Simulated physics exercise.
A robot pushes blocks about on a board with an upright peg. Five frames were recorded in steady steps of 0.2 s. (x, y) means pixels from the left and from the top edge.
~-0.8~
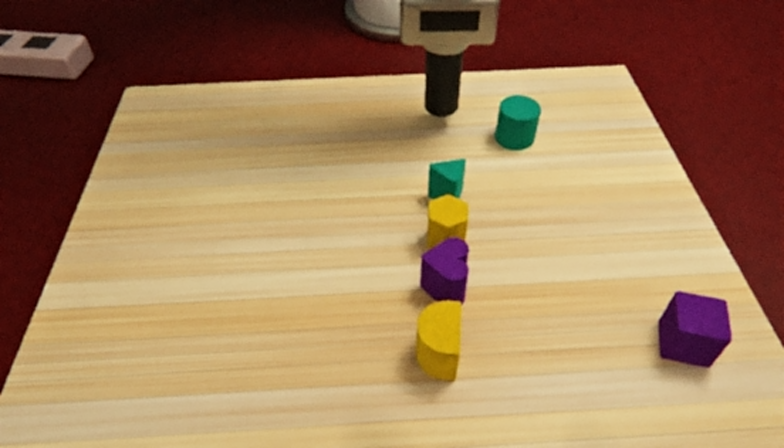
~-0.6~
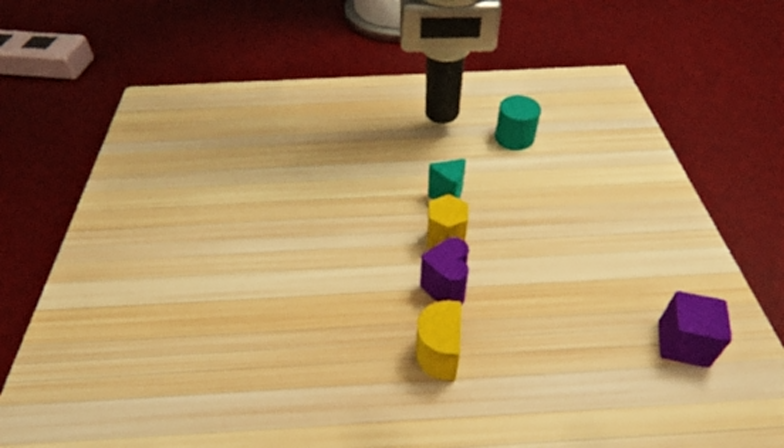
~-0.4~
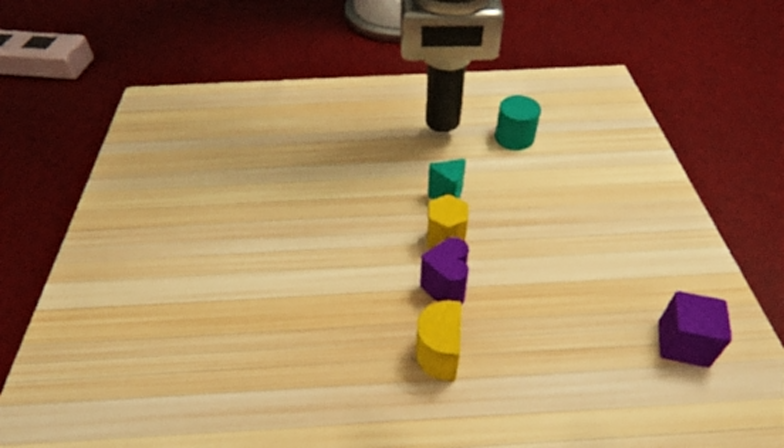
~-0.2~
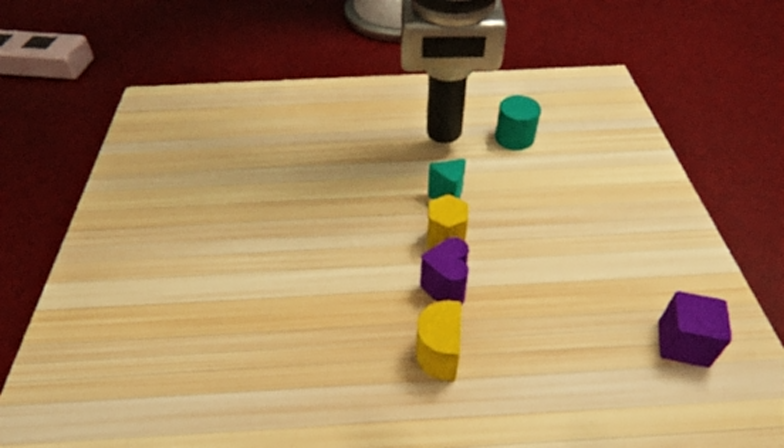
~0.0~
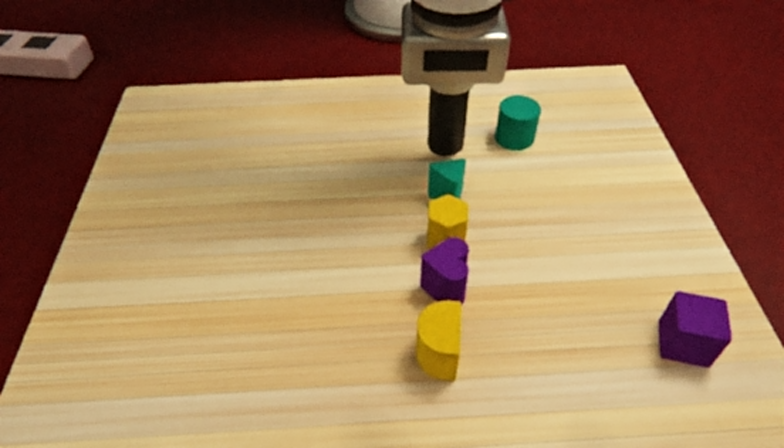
Robot arm with a dark peg moving slowly down toward a line of turquoise, yellow and purple blocks, which stay still.
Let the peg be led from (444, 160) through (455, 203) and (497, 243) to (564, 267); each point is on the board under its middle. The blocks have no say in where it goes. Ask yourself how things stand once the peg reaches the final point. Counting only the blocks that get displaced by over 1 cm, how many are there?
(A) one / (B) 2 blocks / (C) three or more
Correct choice: B.
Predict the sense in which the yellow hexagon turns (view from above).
Looking down on the board, it turns counter-clockwise.
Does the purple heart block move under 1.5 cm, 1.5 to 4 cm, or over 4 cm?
Movement: Under 1.5 cm.
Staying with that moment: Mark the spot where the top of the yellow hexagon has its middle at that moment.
By then it is at (439, 225).
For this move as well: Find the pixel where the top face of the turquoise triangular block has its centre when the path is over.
It is at (442, 200).
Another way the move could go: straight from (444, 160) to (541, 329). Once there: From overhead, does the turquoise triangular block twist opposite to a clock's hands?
I believe not.
What follows on the original path. One third of the way, peg at (457, 189); yellow hexagon at (441, 222), turned 35° anticlockwise; turquoise triangular block at (446, 197), turned 60° clockwise.
Two thirds of the way, peg at (501, 229); yellow hexagon at (439, 225), turned 45° anticlockwise; turquoise triangular block at (442, 200), turned 70° clockwise.
At the end, peg at (569, 253); yellow hexagon at (439, 225), turned 45° anticlockwise; purple heart block not moved; turquoise triangular block at (442, 200), turned 70° clockwise.
